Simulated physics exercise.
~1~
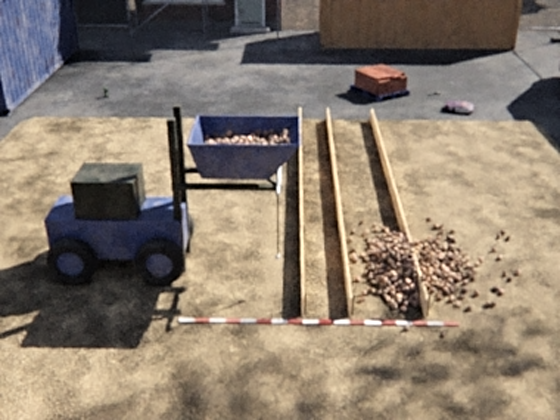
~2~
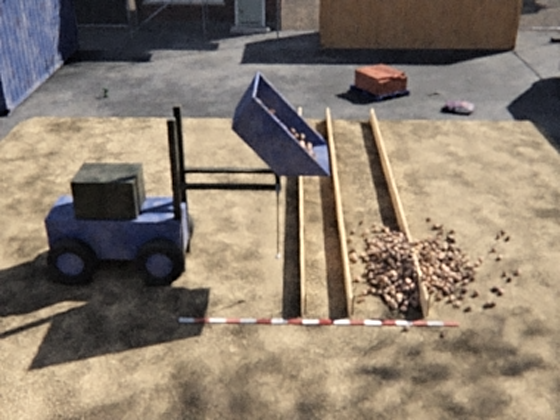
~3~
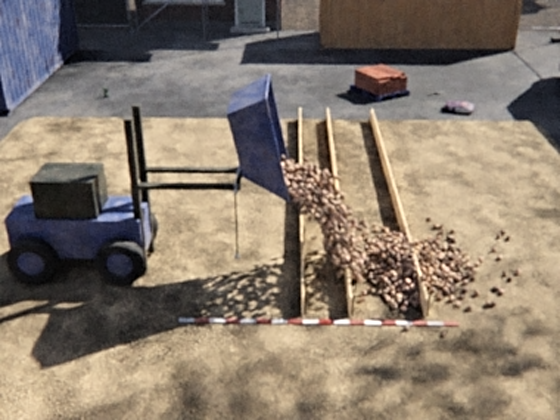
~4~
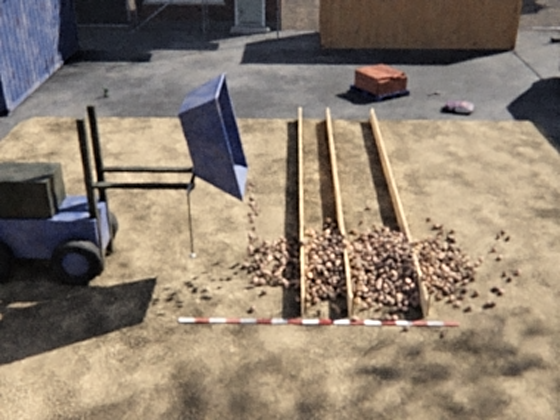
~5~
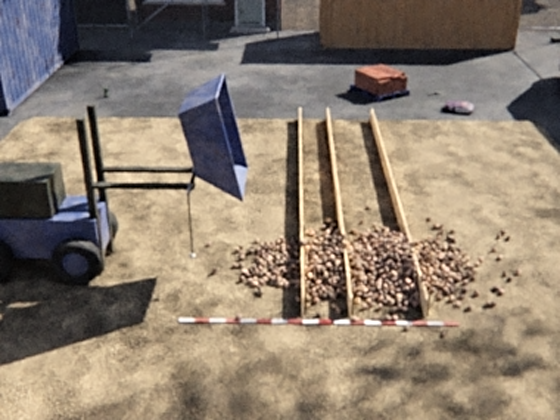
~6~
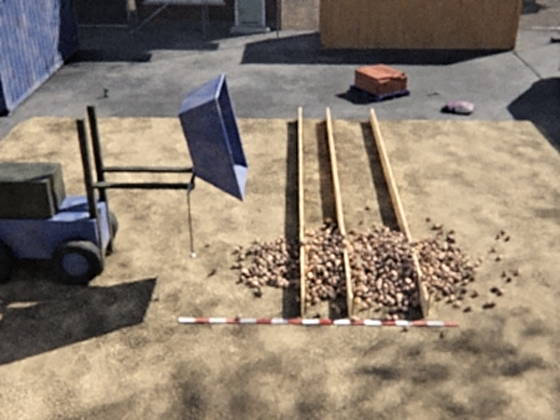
A blue forklift tips its skip, backs away left, and spills stones across the wooden planks.
